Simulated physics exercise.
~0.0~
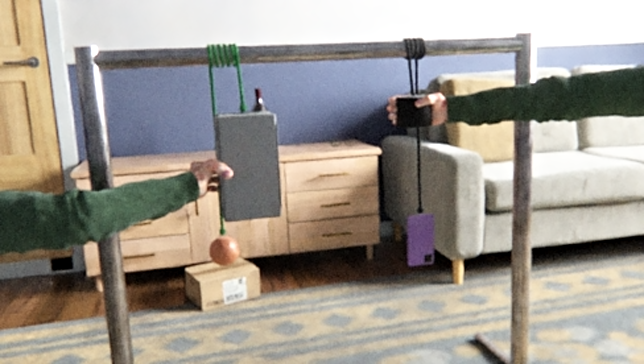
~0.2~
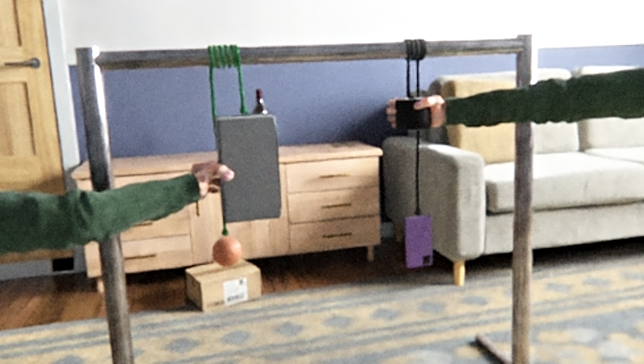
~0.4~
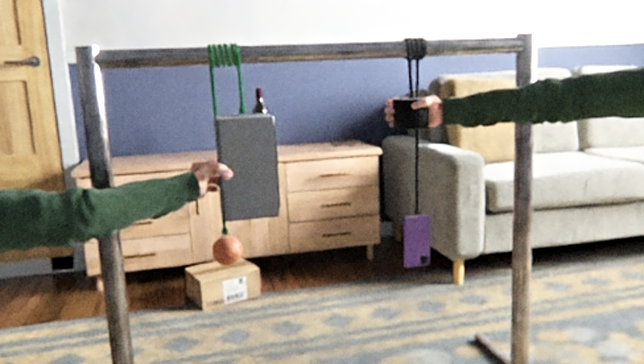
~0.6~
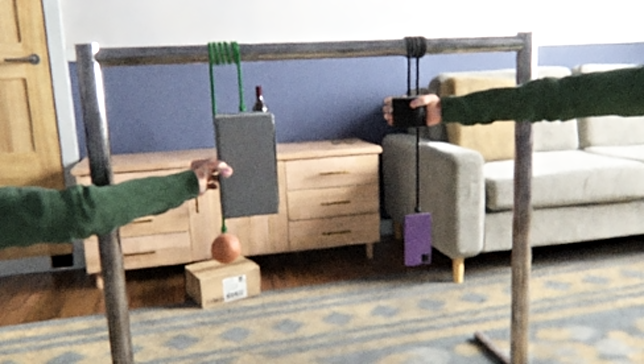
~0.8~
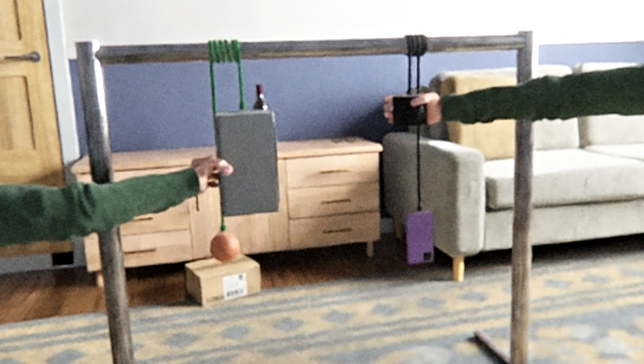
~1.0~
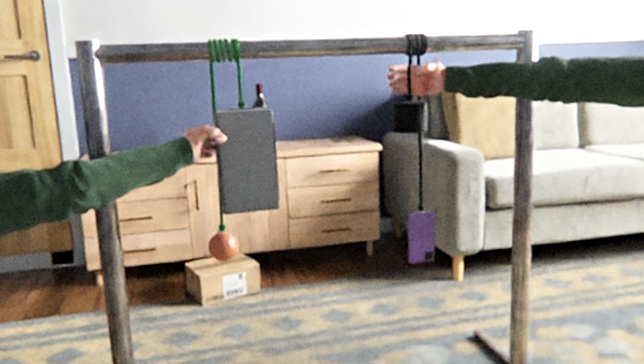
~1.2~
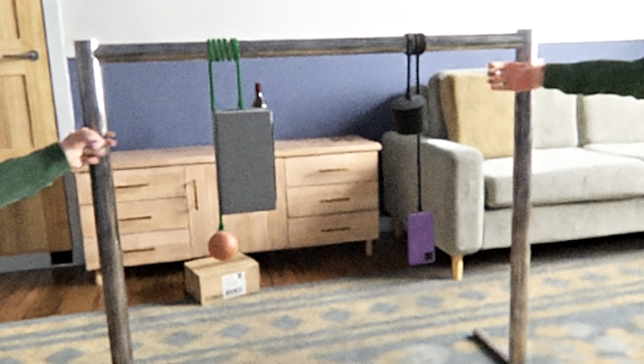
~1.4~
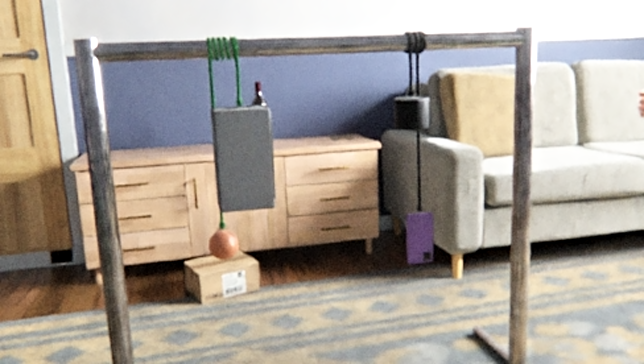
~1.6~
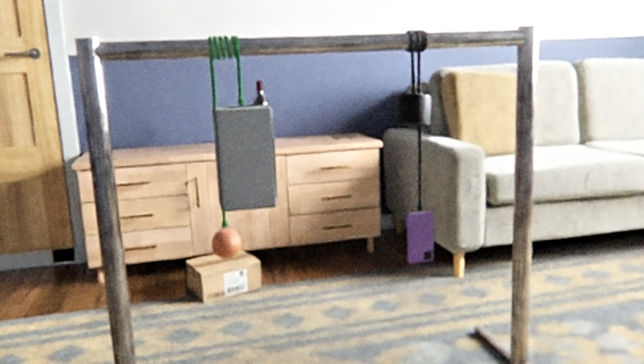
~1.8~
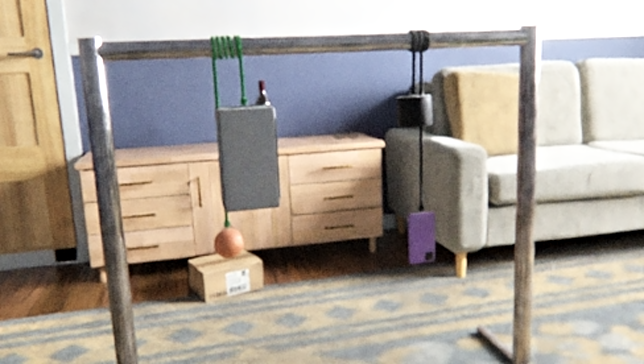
Two hands in green sleeves held a grey case and a small black object on cords looped over a wooden rail, then let go and drew away, and both stayed hanging, with an orange ball and a purple case still dangling beneath them.
